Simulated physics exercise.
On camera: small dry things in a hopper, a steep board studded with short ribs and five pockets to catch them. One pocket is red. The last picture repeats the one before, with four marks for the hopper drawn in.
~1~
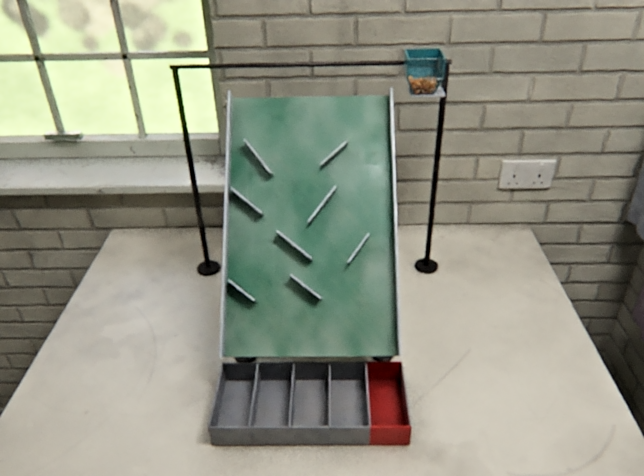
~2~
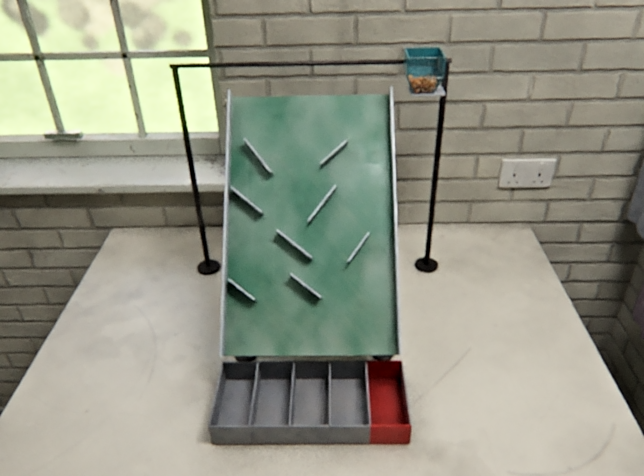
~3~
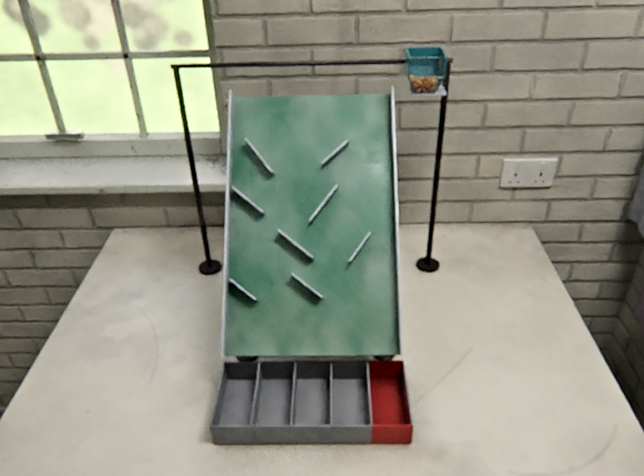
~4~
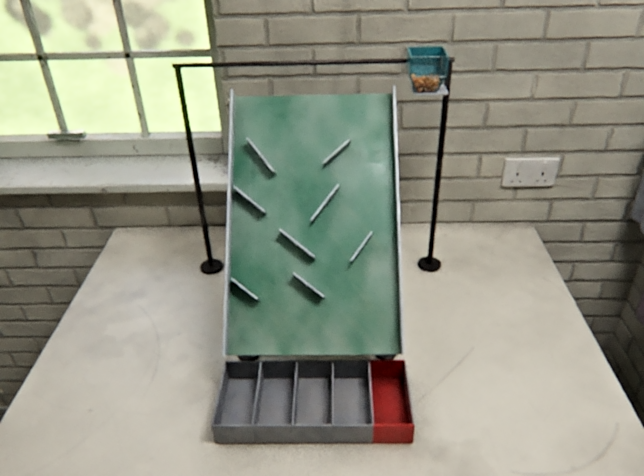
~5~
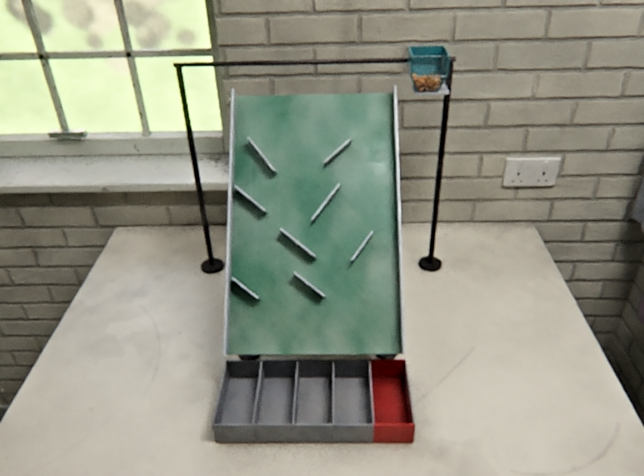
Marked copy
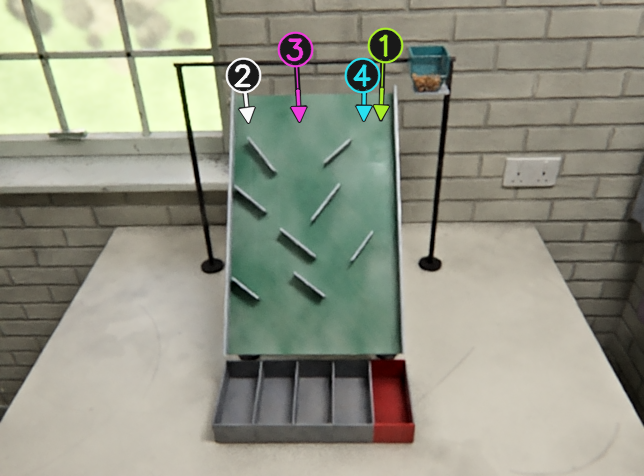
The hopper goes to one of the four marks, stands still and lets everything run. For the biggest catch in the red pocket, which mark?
Mark 1 does it best.
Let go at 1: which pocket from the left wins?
The fifth.
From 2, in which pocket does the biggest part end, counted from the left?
The fourth.
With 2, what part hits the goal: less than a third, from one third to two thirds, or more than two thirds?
Mark 2 gives less than a third.
On the marked copy, mark 1 meets the board at (381, 114); mark 2 meets the board at (247, 117); mark 3 meets the board at (299, 116); mark 4 meets the board at (363, 115).
If 1 is chosen, about two thirds in the red pocket, about a third in other pockets, a stray few outside the box.
If 2 is chosen, about a quarter in the red pocket, about two thirds in other pockets, a small part held on the board, a stray few outside the box.
If 3 is chosen, a stray few in the red pocket, nearly all in other pockets, a small part outside the box.
If 4 is chosen, about half in the red pocket, about half in other pockets, a stray few outside the box.
